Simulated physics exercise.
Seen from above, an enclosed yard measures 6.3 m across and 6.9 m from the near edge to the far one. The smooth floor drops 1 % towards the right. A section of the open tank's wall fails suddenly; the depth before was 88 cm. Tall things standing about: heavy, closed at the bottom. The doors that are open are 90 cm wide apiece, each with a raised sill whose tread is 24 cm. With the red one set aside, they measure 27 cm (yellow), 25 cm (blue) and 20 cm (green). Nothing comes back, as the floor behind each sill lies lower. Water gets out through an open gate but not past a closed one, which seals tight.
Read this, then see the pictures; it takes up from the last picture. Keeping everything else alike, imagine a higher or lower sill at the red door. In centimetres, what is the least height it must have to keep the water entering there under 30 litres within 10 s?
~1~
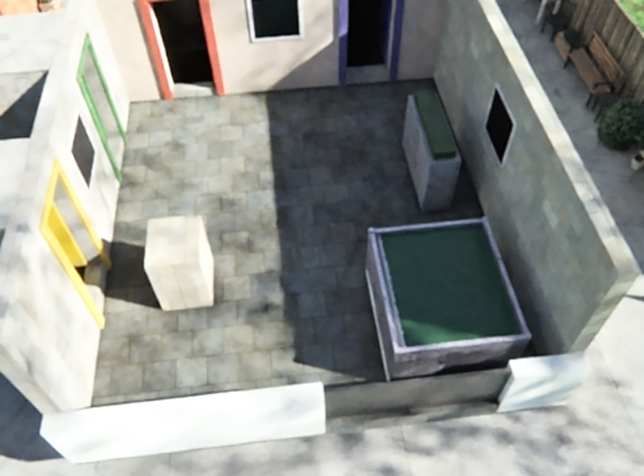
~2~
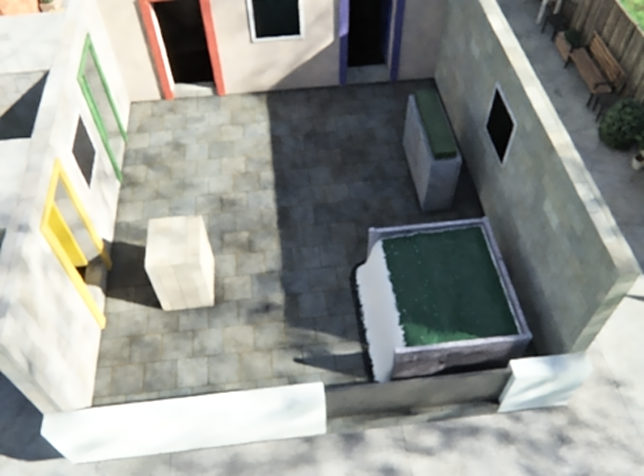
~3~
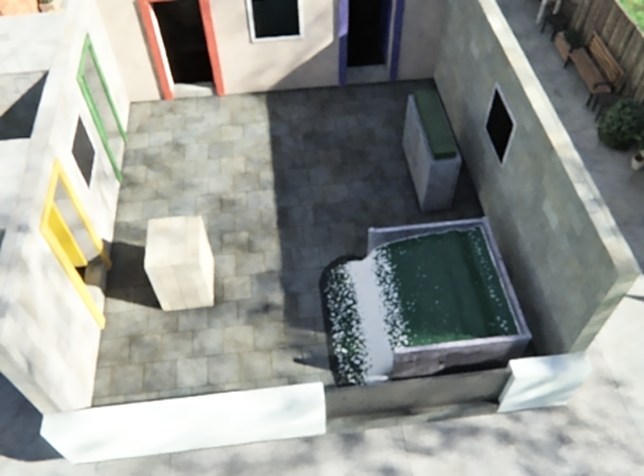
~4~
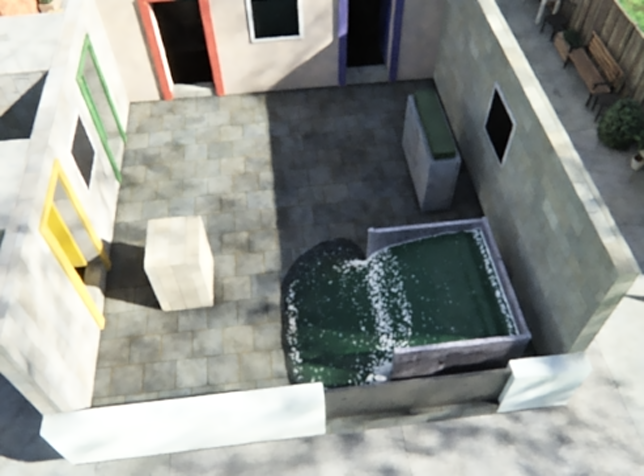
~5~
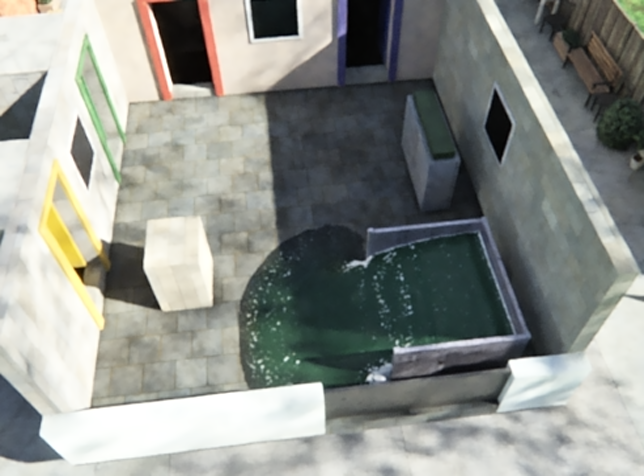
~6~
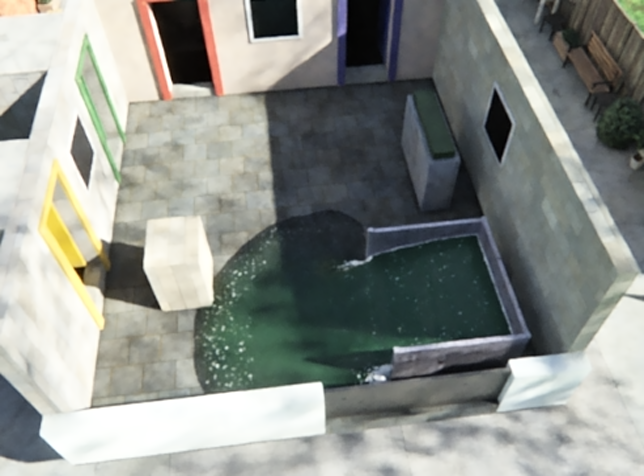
19 cm.
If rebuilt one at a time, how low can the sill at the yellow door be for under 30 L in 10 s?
For yellow: Close to 14.5 cm.
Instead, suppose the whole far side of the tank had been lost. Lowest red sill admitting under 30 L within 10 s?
Some 10.5 cm.
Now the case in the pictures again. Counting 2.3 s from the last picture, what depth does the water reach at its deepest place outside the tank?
Up to some 32 centimetres, I'd say.
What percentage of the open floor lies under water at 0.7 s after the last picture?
Some 35 per cent is wet.
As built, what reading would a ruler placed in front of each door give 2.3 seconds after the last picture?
Depth (cm): Green 12 / blue 0 / red 1 / yellow 19.
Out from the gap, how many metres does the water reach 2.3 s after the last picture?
Near 7.0 metres, give or take.
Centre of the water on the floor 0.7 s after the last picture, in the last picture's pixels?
It lies near (326, 325) in the last picture.
Then, 0.7 s after the last picture water covers 35 % of the floor, deepest (50 cm) near (89, 422); it has not reached the red door.
Then, 2.3 s after the last picture water covers 55 % of the floor, deepest (32 cm) near (87, 436); it has not reached the red door.
Then, 9.3 s after the last picture water covers 100 % of the floor, deepest (16 cm) near (343, 97); 5 cm at the red door, 62 litres in over its 15 cm sill.
At the red door as built, the water peaked near 26 cm, 3.5 s after the last picture.
Run again over the same 10 s with other heights there, 43 litres in over 17 cm, 10 litres over 23 cm. The limit of 30 litres is kept from about 19 cm up.
